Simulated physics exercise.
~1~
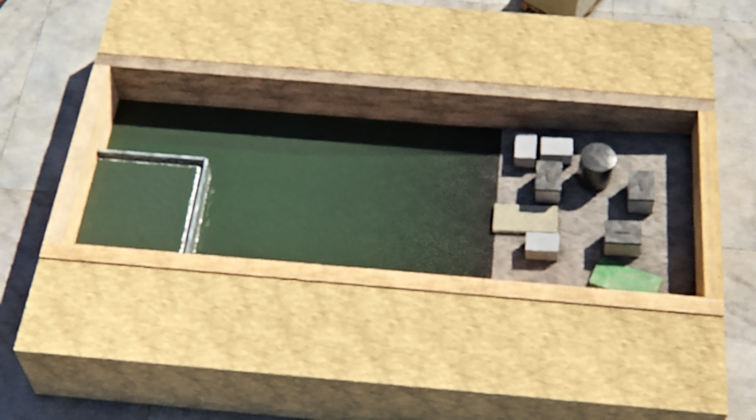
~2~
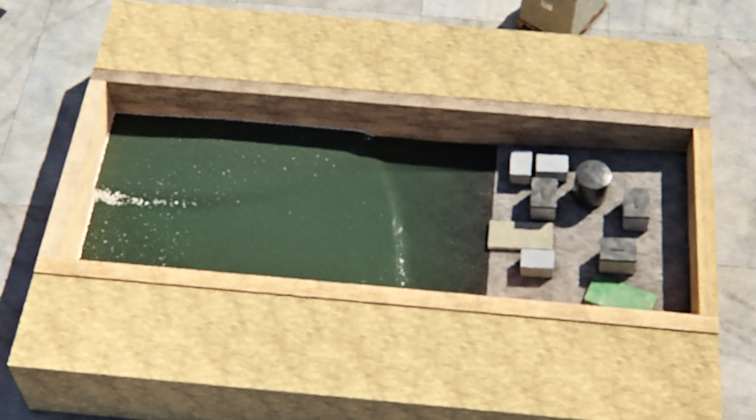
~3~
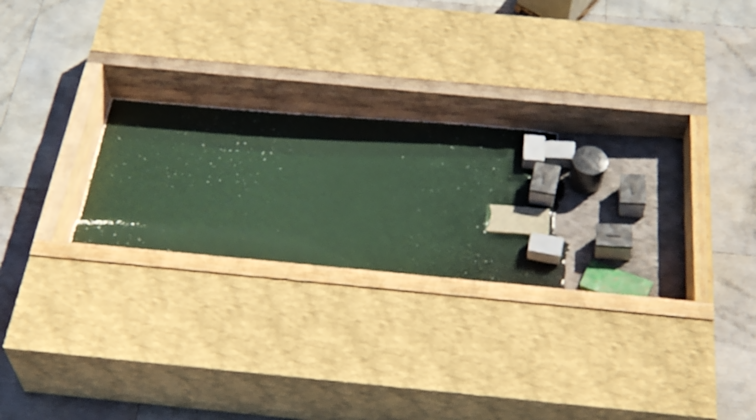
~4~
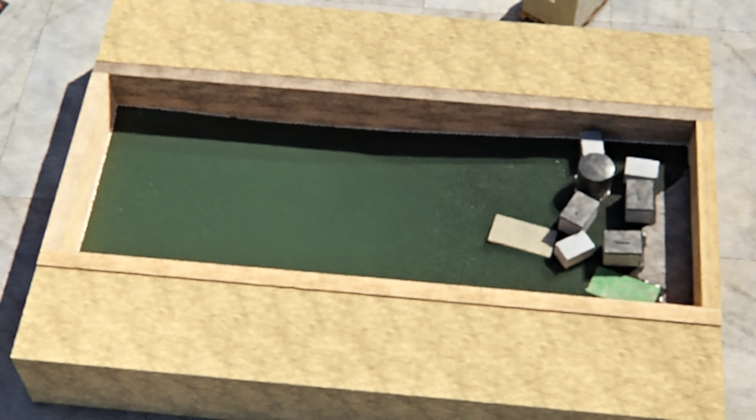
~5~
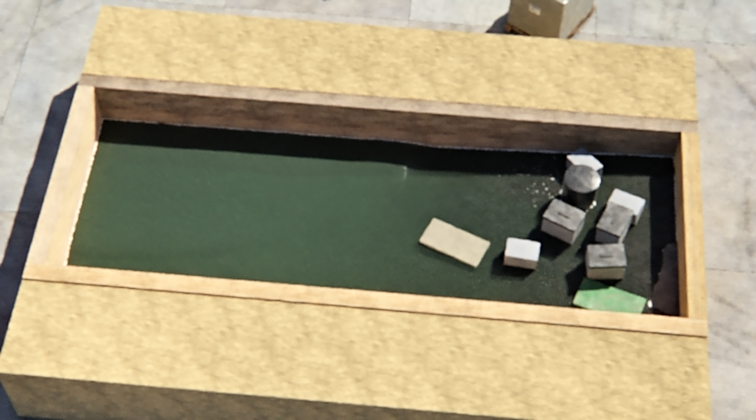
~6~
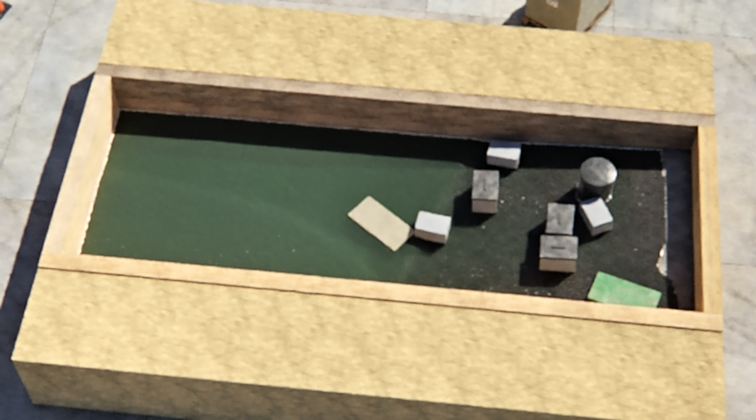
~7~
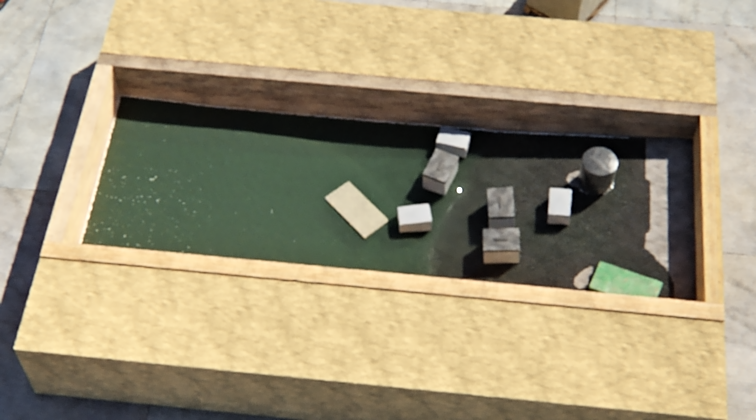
In a walled basin, released water surges right over blocks, then drags several back left.
